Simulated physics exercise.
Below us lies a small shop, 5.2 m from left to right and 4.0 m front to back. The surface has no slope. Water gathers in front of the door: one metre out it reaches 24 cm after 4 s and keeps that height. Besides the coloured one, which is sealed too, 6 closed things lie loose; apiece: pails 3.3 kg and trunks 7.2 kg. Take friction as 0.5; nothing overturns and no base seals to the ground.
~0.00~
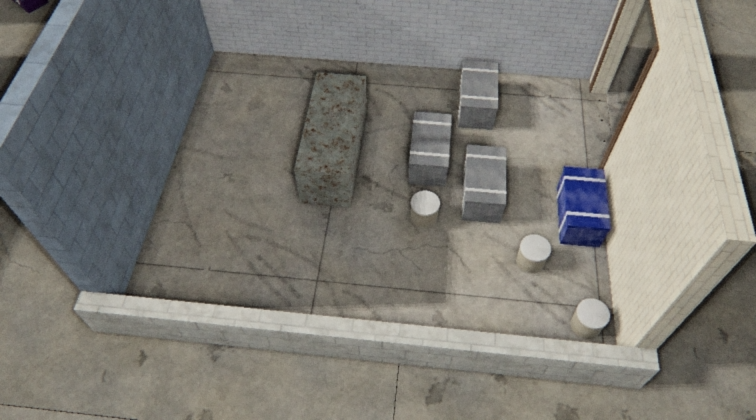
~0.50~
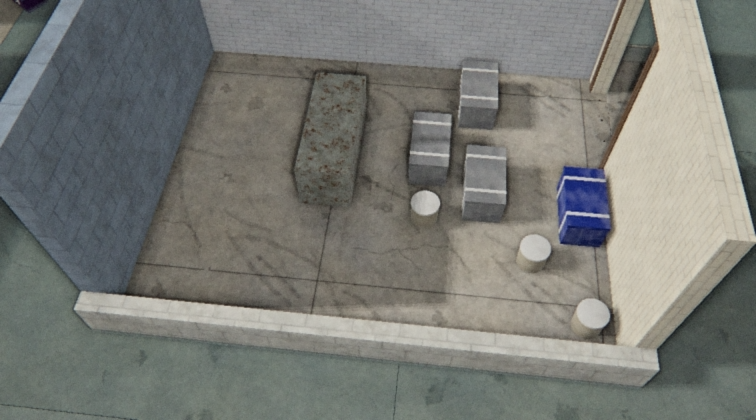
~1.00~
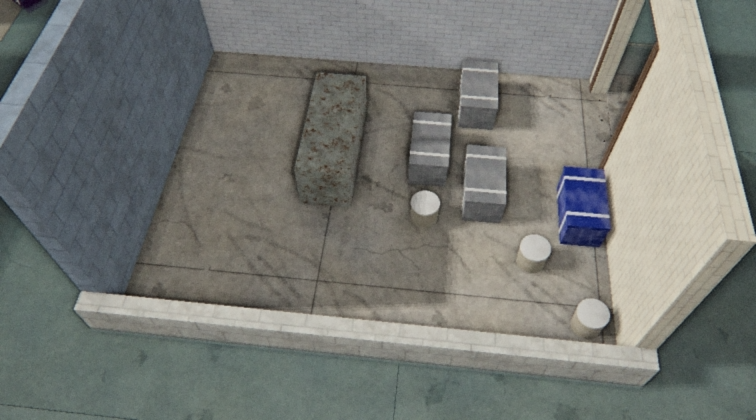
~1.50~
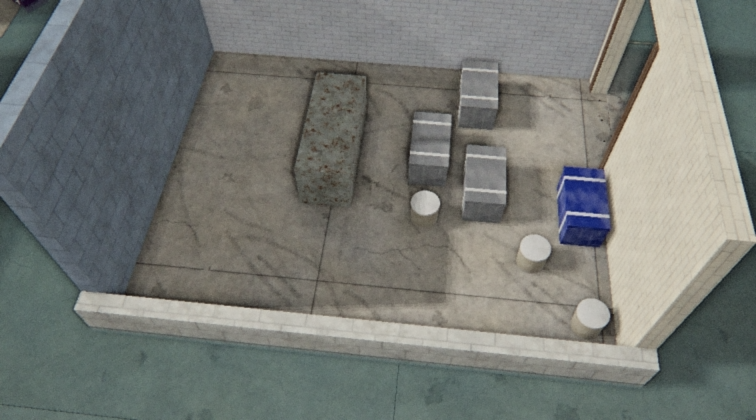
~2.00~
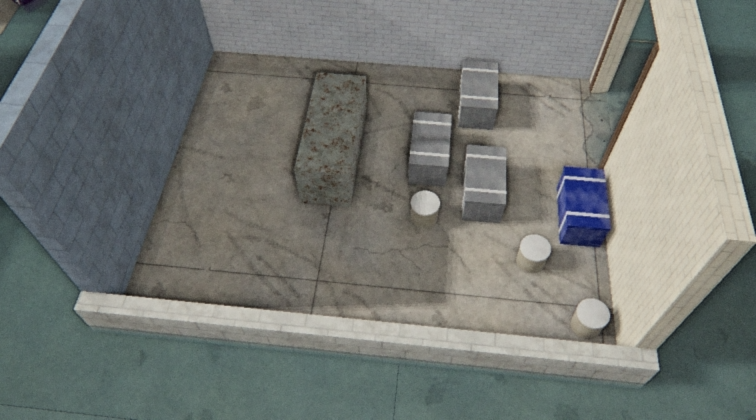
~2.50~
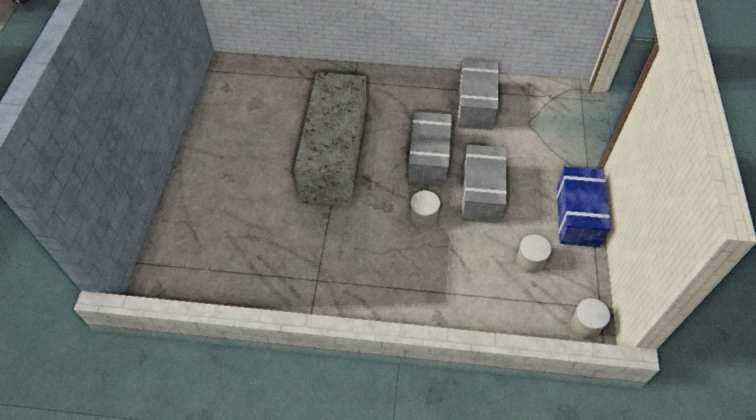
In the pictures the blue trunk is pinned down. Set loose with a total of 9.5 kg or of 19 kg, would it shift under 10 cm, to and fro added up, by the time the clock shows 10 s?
Verdict: The lower weight is enough.
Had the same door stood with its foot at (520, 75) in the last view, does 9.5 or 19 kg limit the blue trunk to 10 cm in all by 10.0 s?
Then neither load is enough.
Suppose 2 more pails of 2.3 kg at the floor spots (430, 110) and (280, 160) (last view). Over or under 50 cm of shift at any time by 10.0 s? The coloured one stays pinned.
In that order: More, less.
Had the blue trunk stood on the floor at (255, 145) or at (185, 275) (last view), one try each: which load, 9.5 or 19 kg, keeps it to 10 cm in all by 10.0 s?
In that order: Neither is enough; neither holds.
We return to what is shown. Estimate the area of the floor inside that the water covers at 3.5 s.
Some 3.0 m2.
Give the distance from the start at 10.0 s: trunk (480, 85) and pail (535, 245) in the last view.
In that order: 400 cm, 0 cm.
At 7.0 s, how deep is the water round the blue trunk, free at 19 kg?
About 1 cm.
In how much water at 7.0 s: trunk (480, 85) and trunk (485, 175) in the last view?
About 11 and 4 cm.
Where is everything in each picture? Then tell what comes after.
The first picture shows the blue trunk at (587, 197), on the bottom; 0.0 m2 under water; 0 of 7 have shifted.
The second picture shows the blue trunk at (587, 197), on the bottom; 0.0 m2 under water; 0 of 7 have shifted.
The third picture shows the blue trunk at (587, 197), on the bottom; 0.0 m2 under water; 0 of 7 have shifted.
The fourth picture shows the blue trunk at (587, 197), on the bottom; 0.0 m2 under water; 0 of 7 have shifted.
The fifth picture shows the blue trunk at (587, 197) rests on the ground; 0.1 m2 under water; 0 of 7 have shifted.
The sixth picture shows the blue trunk at (587, 197), on the bottom; 0.7 m2 under water; 0 of 7 have shifted.
After 3.5 s the blue trunk would be 0 cm from its start with 9.5 kg and 0 cm from its start with 19 kg; 0 cm of water round it then.
After 4.5 s the blue trunk would be 0 cm from its start with 9.5 kg and 0 cm from its start with 19 kg; 0 cm of water round it then.
After 7.0 s the blue trunk would be 0 cm from its start with 9.5 kg and 0 cm from its start with 19 kg; 1 cm of water round it then.
After 10.0 s the blue trunk would be 4 cm from its start with 9.5 kg and 0 cm from its start with 19 kg; 3 cm of water round it then.
